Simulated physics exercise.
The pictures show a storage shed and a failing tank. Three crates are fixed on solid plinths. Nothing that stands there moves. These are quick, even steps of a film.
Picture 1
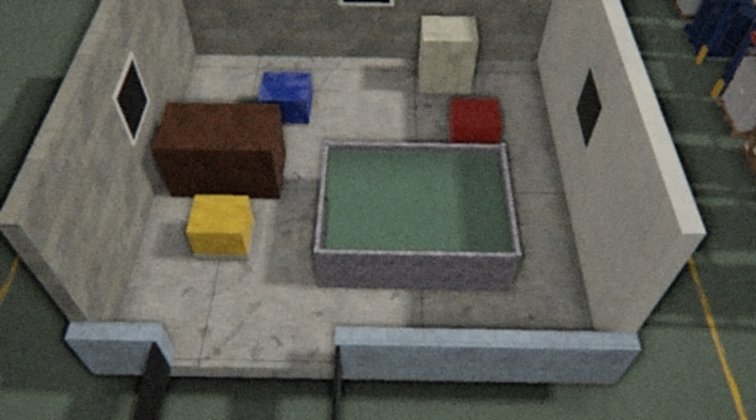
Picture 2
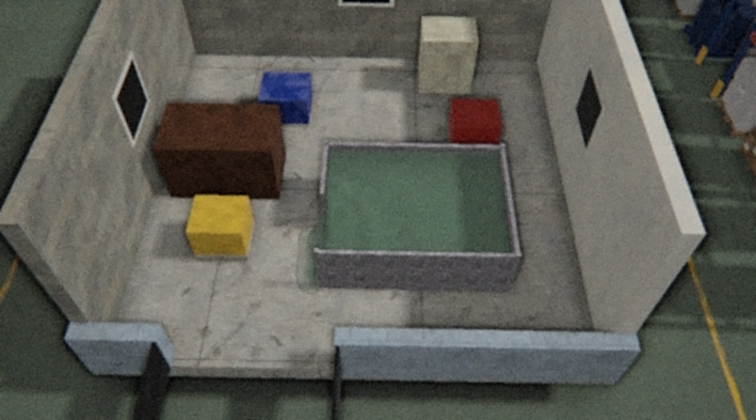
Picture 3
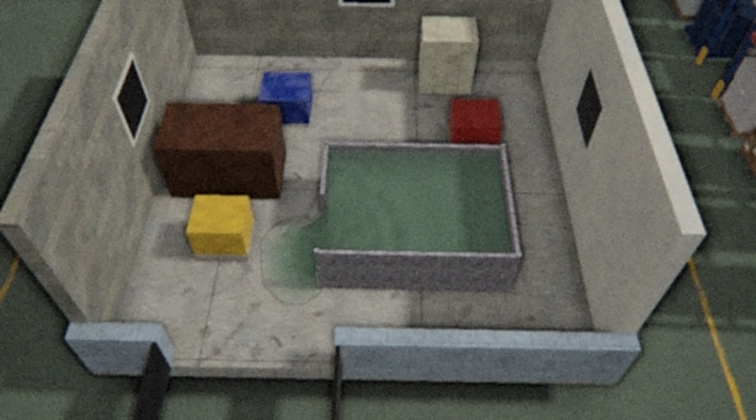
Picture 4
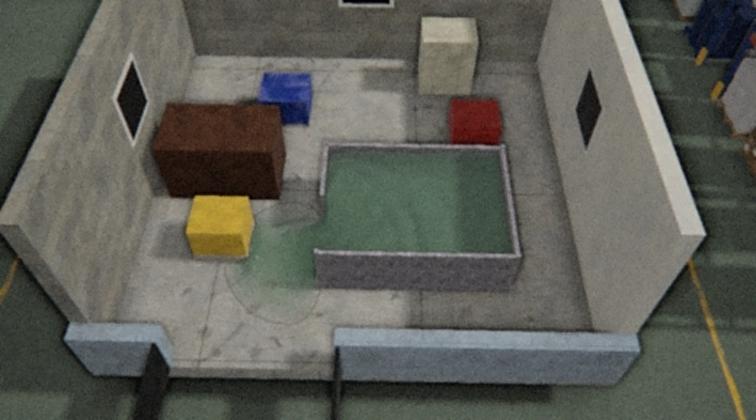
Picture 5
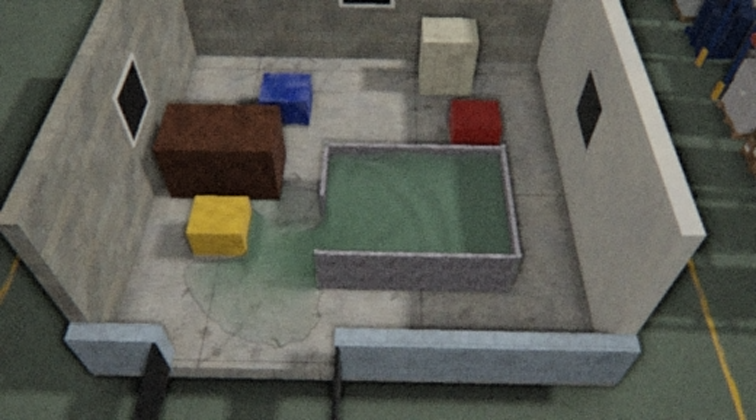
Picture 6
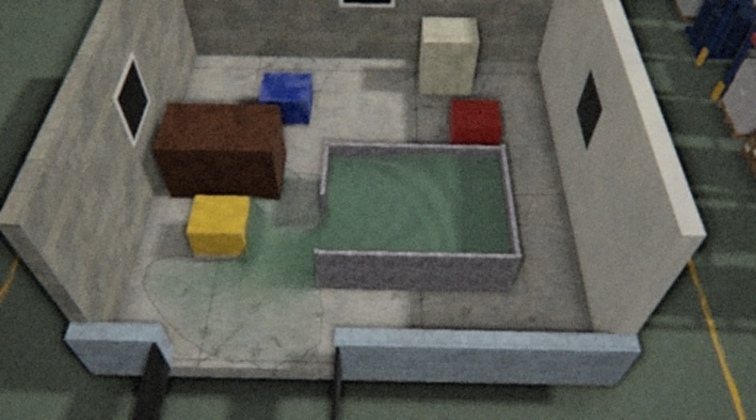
Roofless storage shed with greenish water pouring through a gap in the tank's left side, spreading left past the yellow box.
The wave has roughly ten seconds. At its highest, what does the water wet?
One by one: The blue crate gets wet; the yellow crate gets wet; the red crate stays dry.
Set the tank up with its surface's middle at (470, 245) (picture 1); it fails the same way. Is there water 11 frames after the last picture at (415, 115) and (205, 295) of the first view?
One after the other: Free of water, wet.
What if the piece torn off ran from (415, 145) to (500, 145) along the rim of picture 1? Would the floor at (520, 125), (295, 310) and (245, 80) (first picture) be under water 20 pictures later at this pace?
As listed: Under water, not flooded, covered.
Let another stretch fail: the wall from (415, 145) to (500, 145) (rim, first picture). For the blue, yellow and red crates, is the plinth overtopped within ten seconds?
The blue one takes water, the yellow one is safe, the red one takes water.
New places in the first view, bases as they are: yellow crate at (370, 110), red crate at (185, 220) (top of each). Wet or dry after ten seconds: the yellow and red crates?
My reading: The yellow one keeps dry; the red one is topped.
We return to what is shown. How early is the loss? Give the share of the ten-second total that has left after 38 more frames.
About 65 per cent.
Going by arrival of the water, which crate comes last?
I say the crate marked red.
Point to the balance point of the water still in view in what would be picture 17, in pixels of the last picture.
Close to (348, 243).
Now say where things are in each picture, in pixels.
The water tank at (416, 199) is whole and still, in the first frame.
The front is at (315, 290), out from the gap at (324, 244), in the second frame.
Water pours out at (324, 247) and has run to (269, 239), in the third frame.
The front is at (231, 272), out from the gap at (324, 248), in the fourth frame.
Water pours out at (324, 248) and has run to (192, 282), in the fifth frame.
The front is at (150, 284), out from the gap at (324, 247), in the sixth frame.
A moment on, water covers 25 % of the floor; the blue crate water round its plinth, the yellow crate water round its plinth, the red crate not reached.
Next, water covers 30 % of the floor; the blue crate water round its plinth, the yellow crate water round its plinth, the red crate not reached.
Then, water covers 45 % of the floor; the blue crate water round its plinth, the yellow crate water round its plinth, the red crate not reached.
Later, water covers 60 % of the floor; the blue crate water round its plinth, the yellow crate water round its plinth, the red crate water round its plinth.
In the end, water covers 75 % of the floor; the blue crate was topped, the yellow crate was topped, the red crate stayed above the water.
